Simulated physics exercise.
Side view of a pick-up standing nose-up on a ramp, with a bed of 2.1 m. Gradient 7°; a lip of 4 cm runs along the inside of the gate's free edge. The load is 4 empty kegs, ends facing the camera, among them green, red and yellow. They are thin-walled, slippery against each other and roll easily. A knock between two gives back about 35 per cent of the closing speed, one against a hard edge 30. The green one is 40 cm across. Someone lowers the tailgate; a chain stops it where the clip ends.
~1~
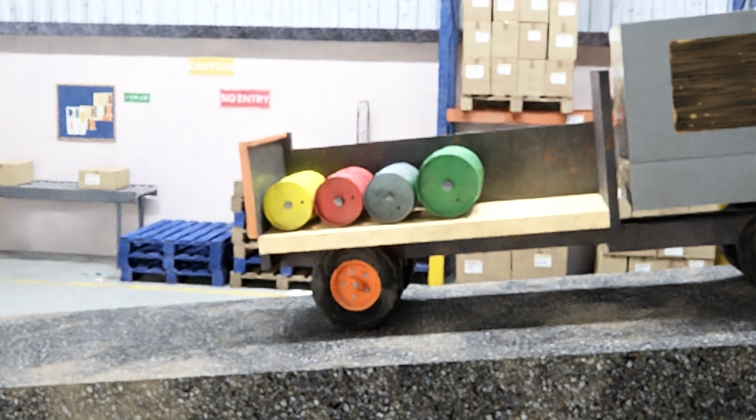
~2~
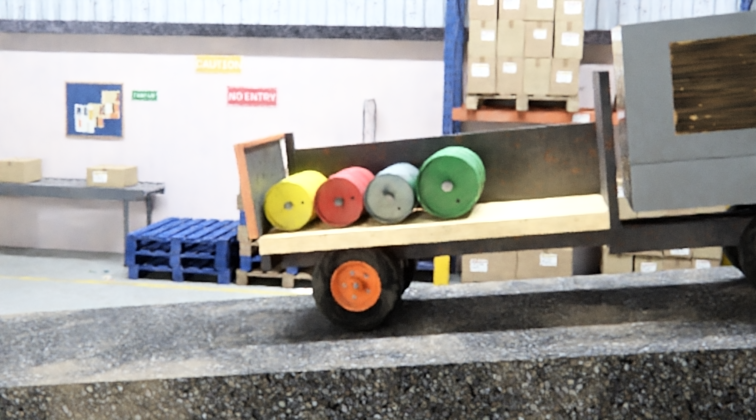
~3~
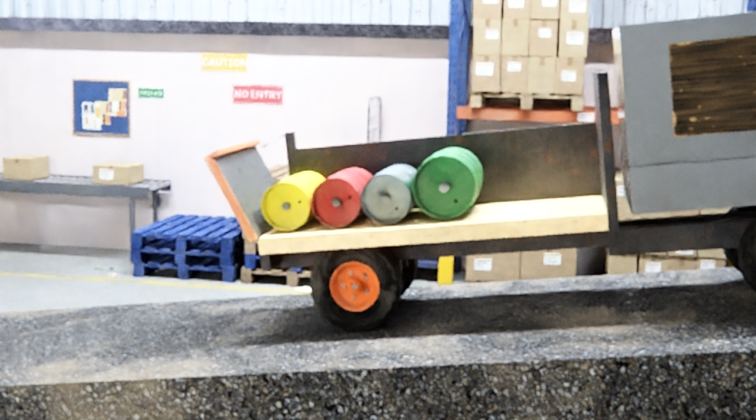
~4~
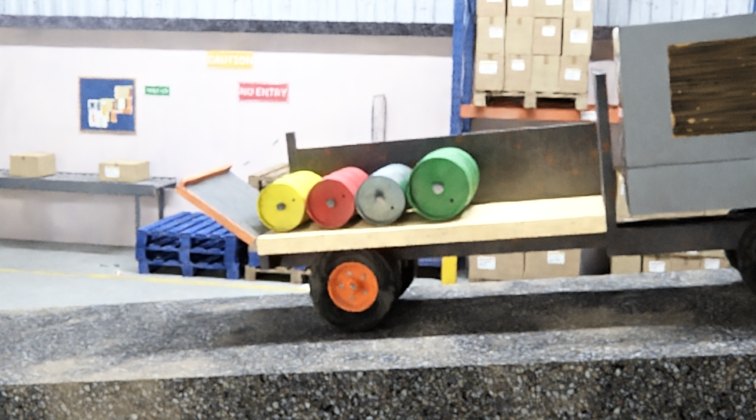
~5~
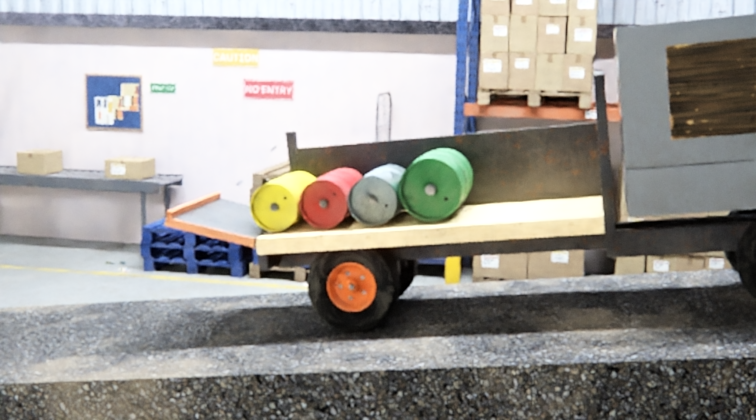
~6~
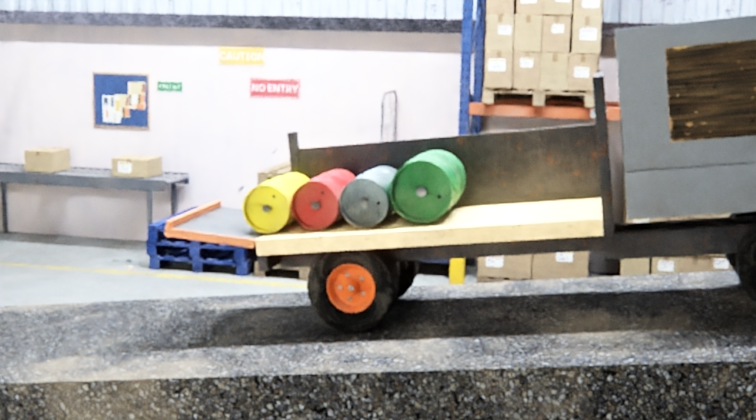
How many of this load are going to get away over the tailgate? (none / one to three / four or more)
The answer is none, which leaves 4 of 4.
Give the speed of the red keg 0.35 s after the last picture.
Roughly 0.4 m/s.
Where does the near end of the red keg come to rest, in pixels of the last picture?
At about (242, 207).
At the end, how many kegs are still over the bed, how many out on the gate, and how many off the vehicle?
In that order: 2, 2, 0.
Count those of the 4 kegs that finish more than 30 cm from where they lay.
4 of them.
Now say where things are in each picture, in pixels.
In the first picture, green at (447, 186), red at (337, 202), yellow at (286, 206); gate 83° above level, tip at (243, 145); 4 of the 4 make up the bottom layer on the bed.
In the second picture, green at (447, 187), red at (337, 202), yellow at (287, 207); gate 80° above level, tip at (239, 146).
In the third picture, green at (444, 188), red at (334, 203), yellow at (284, 207); gate 60° above level, tip at (209, 158).
In the fourth picture, green at (438, 189), red at (329, 204), yellow at (279, 208); gate 32° above level, tip at (179, 189).
In the fifth picture, green at (430, 190), red at (322, 205), yellow at (272, 208); gate 10° above level, tip at (169, 222).
In the sixth picture, green at (421, 192), red at (313, 206), yellow at (264, 210); gate 4° above level, tip at (169, 232).
Then, 0.4 s after the last picture, green is on the bed, 90 cm short of the hinge, rolling left; red is on the bed, 20 cm short of the hinge, rolling left; yellow is on the gate, 10 cm past the hinge, rolling left; 0 gone off the back.
Then, 0.5 s after the last picture, green is on the bed, 80 cm short of the hinge, rolling left; red is on the bed, 10 cm short of the hinge, rolling left; yellow is on the gate, 20 cm past the hinge, rolling left; 0 gone off the back.
Then, 1.0 s after the last picture, green is on the bed, 60 cm short of the hinge, rolling left; red is on the gate, 5 cm past the hinge, rolling left; yellow is on the gate, 35 cm past the hinge, rolling left; 0 gone off the back.
At rest (1.2 s after the last picture), green is on the bed, 55 cm short of the hinge; red is on the gate, 10 cm past the hinge; yellow is on the gate, 40 cm past the hinge; 0 gone off the back.
